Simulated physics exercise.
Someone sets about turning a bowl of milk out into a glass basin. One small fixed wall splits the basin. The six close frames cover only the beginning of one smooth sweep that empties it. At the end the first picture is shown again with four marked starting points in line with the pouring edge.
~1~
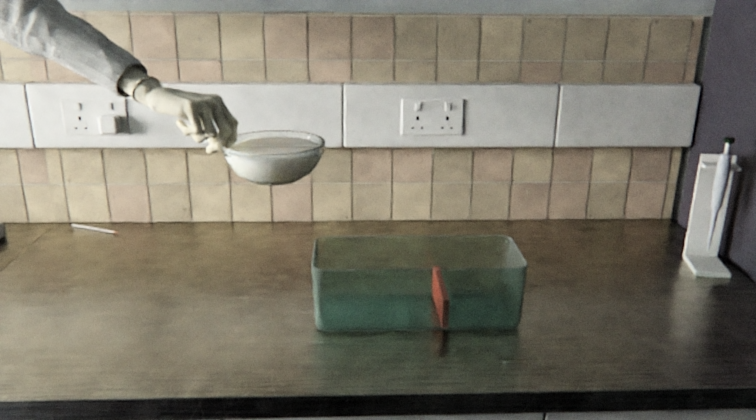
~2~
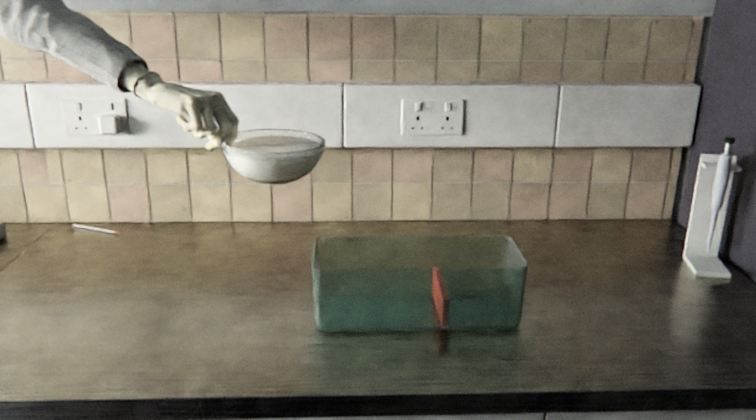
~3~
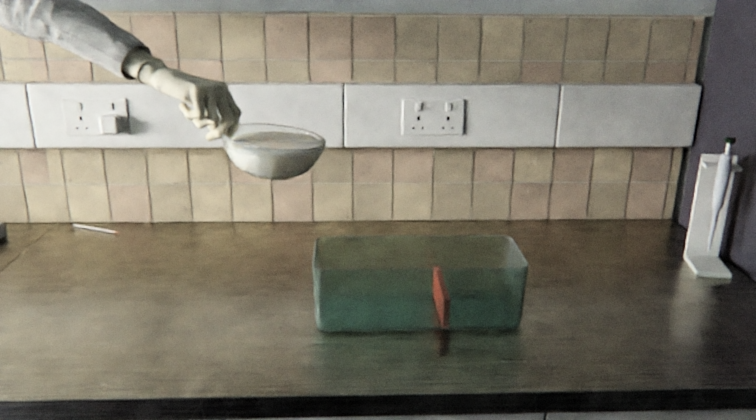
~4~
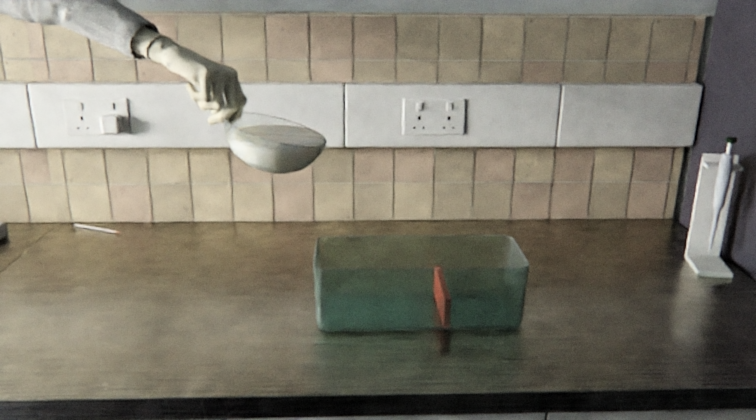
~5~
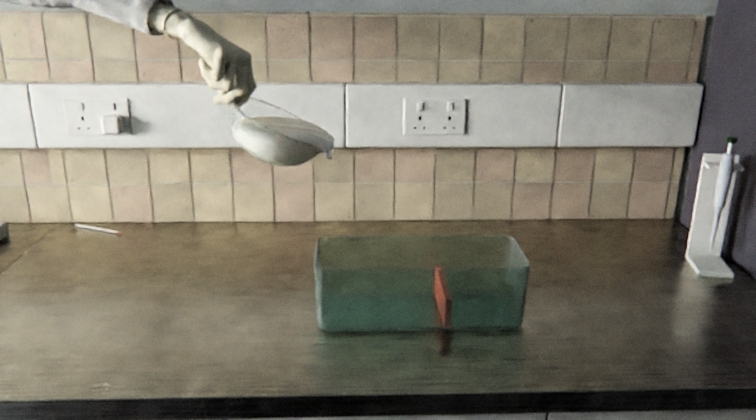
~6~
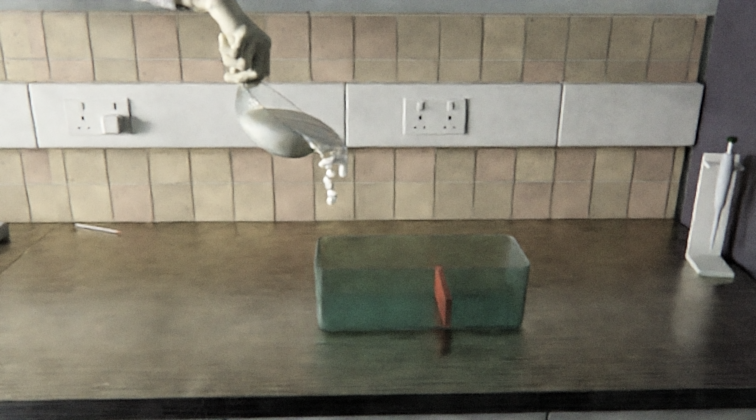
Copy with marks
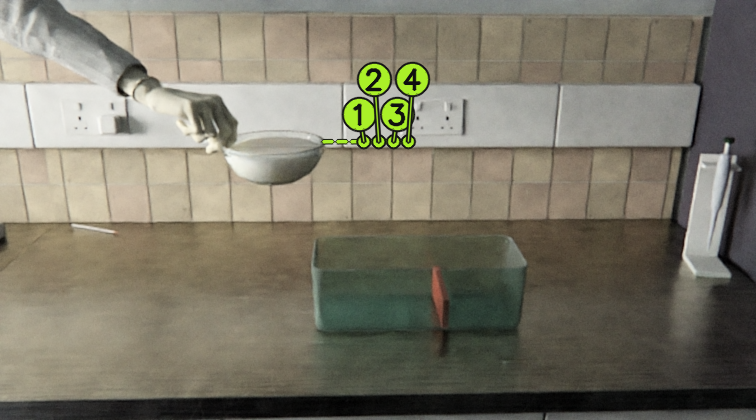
The clip shows a gloved hand holding a glass bowl of white contents above a counter, left of a greenish glass basin with a red divider, then tilting it rightward until white clumps drop from its lip.
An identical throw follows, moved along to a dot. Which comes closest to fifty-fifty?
Use dot 1.
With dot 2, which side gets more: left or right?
More ends on the right.
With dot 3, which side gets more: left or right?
The right one.
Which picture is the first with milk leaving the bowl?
In picture 4.
On the marked copy, 1 at (363, 141); 2 at (378, 141); 3 at (393, 141); 4 at (408, 141).
With 1, about 46 % ends left of the wall and 51 % right of it; 3 % is lost outside.
With 2, about 25 % ends left of the wall and 73 % right of it.
With 3, about 12 % ends left of the wall and 84 % right of it; 4 % is lost outside.
With 4, about 11 % ends left of the wall and 87 % right of it.
